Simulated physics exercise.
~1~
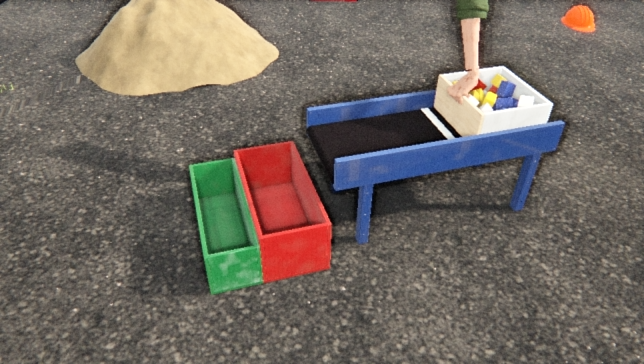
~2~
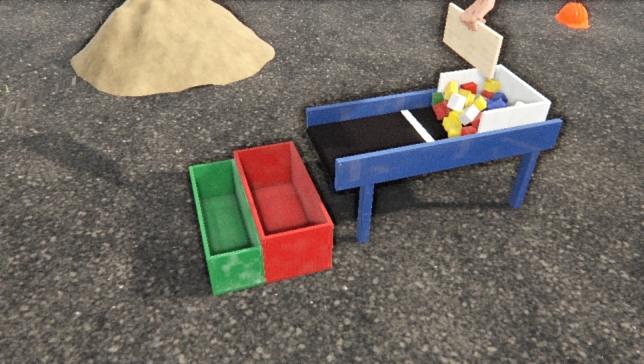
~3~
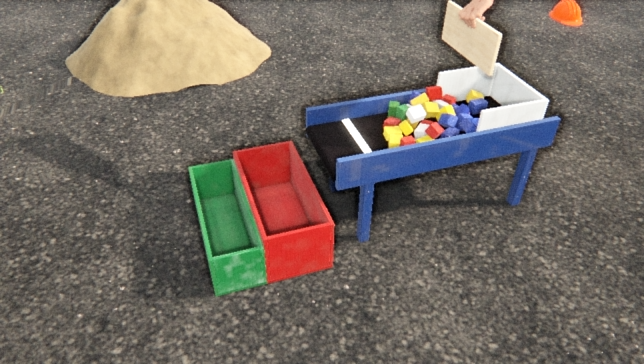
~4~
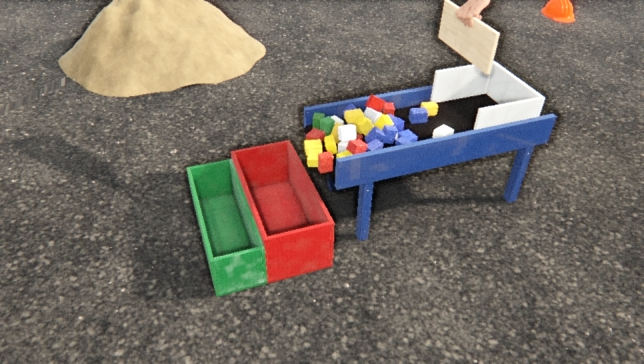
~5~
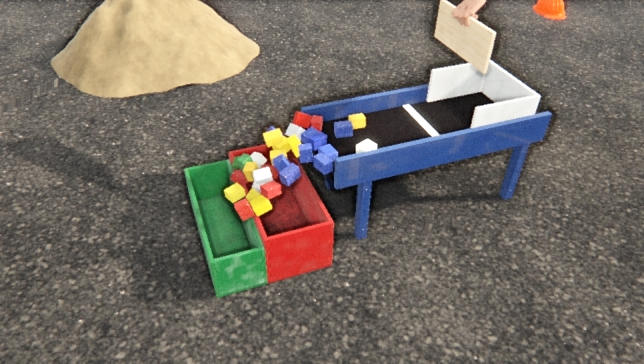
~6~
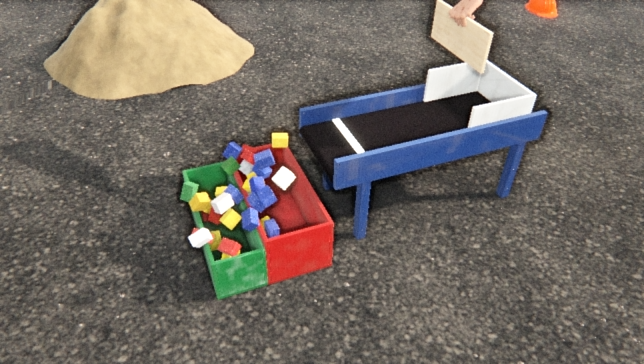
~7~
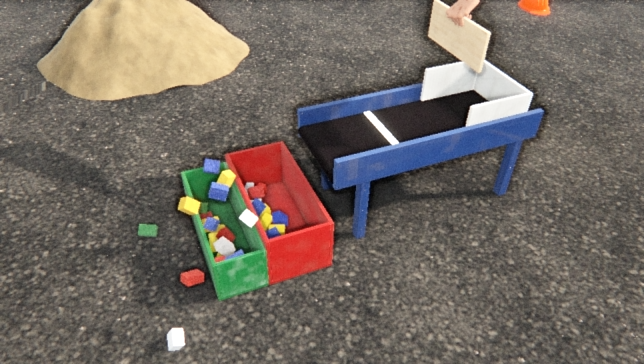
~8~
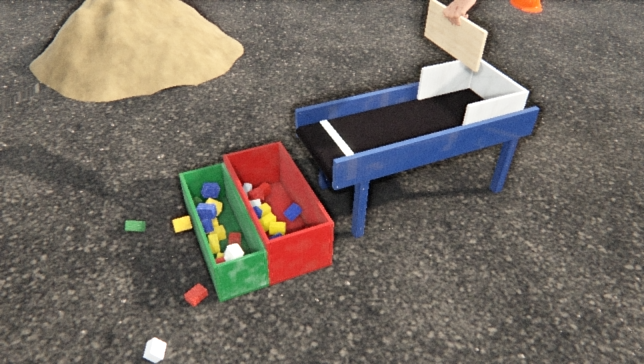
A blue-sided table with a black belt stands on grey asphalt, seen from above at an angle, with a white pen of colourful toy bricks at its right end. A red tote and a green box sit side by side to the left, near a sand pile. A hand lifts the pale gate, and the bricks ride left along the belt in a loose heap. They spill off the end and tumble through the air over both containers. Most land in the red tote and green box, while four finish beyond the green box on the ground.
